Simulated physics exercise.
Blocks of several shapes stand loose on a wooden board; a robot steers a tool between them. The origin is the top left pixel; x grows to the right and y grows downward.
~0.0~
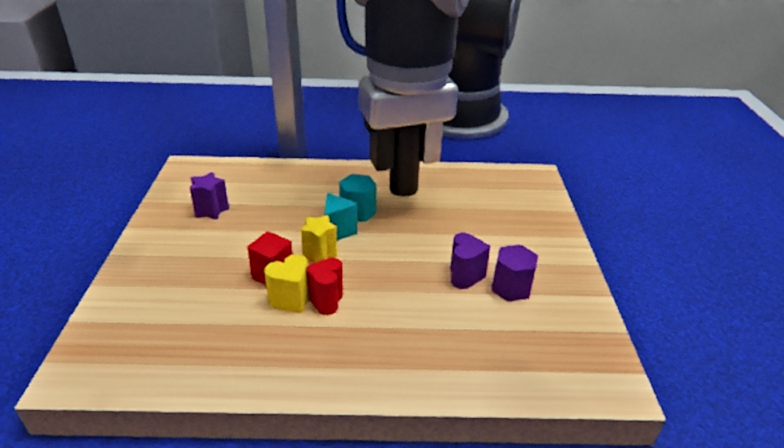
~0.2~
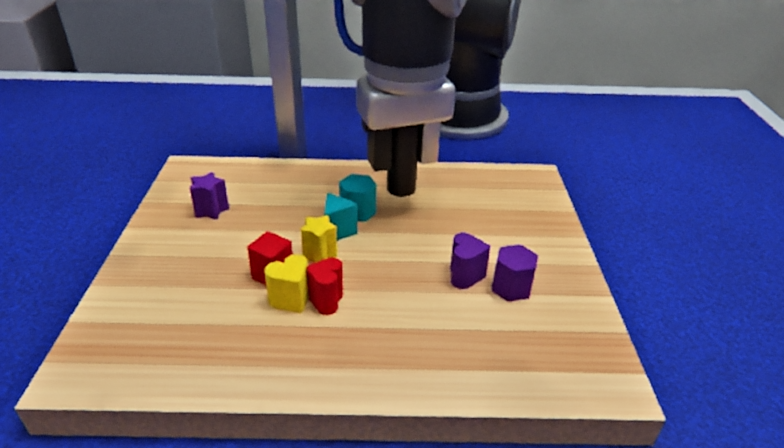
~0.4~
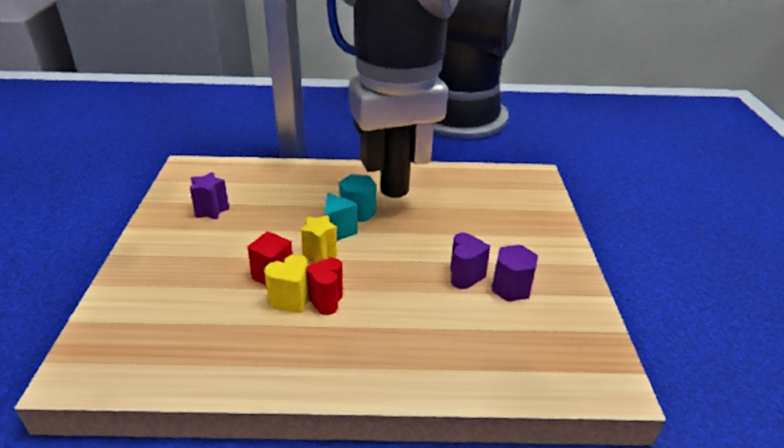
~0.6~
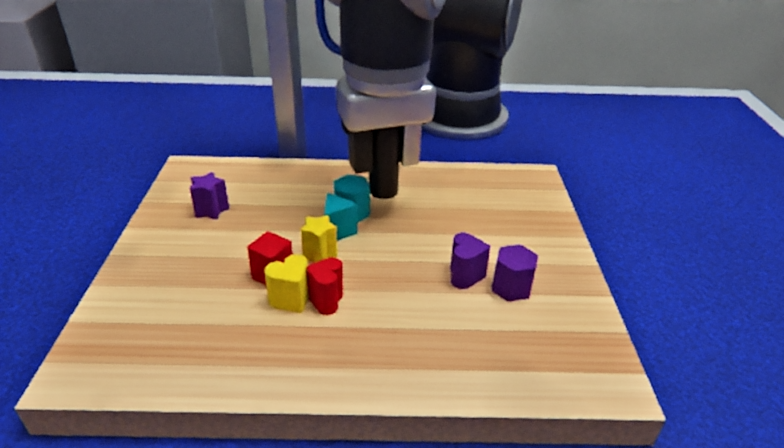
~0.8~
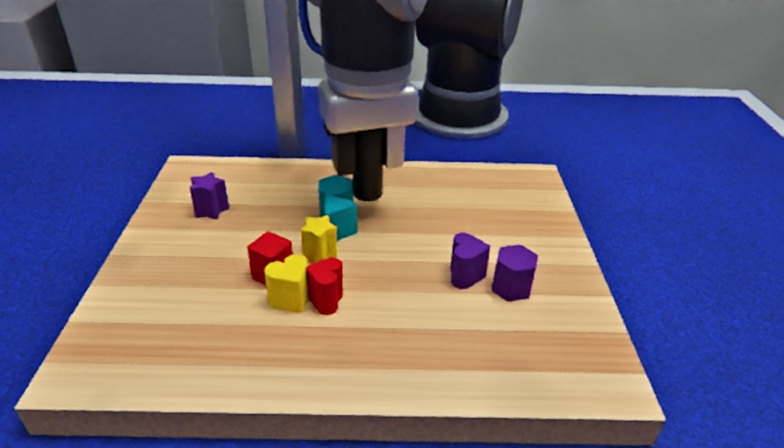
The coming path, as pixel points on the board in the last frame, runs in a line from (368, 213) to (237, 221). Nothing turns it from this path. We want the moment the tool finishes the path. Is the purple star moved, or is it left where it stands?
It shifts position.
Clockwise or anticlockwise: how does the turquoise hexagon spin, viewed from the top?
Prediction: Clockwise.
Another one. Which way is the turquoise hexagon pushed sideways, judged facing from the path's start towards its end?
Shifts right.
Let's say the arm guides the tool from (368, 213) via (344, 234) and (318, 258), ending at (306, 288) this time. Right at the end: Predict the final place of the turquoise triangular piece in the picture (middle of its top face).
I predict (291, 219).
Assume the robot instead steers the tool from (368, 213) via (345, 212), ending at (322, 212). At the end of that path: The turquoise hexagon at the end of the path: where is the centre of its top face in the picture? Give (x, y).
The turquoise hexagon ends near (289, 183).
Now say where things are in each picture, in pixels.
The first picture shows tip of the tool (404, 189), middles of tops, purple star (206, 181), yellow star (318, 225), turquoise hexagon (358, 183), turquoise triangular piece (337, 203).
The second picture shows tool (401, 189), nothing pushed.
The third picture shows tool (395, 190), nothing pushed.
The fourth picture shows tool (384, 192), turquoise hexagon (352, 183).
The fifth picture shows tool (368, 194), purple star (206, 181), yellow star (318, 225), turquoise hexagon (336, 184), turquoise triangular piece (336, 203).
What follows on the original path. One third of the way, tool (323, 196); turquoise hexagon (291, 183), turned 15° clockwise; turquoise triangular piece (333, 203), turned 20° anticlockwise.
Two thirds of the way, tool (278, 198); turquoise hexagon (249, 181), turned 35° clockwise; turquoise triangular piece (333, 203), turned 20° anticlockwise.
At the end, tool (234, 201); purple star (196, 179), turned 40° anticlockwise; yellow star unmoved; turquoise hexagon (228, 175), turned 70° clockwise; turquoise triangular piece (333, 203), turned 20° anticlockwise.
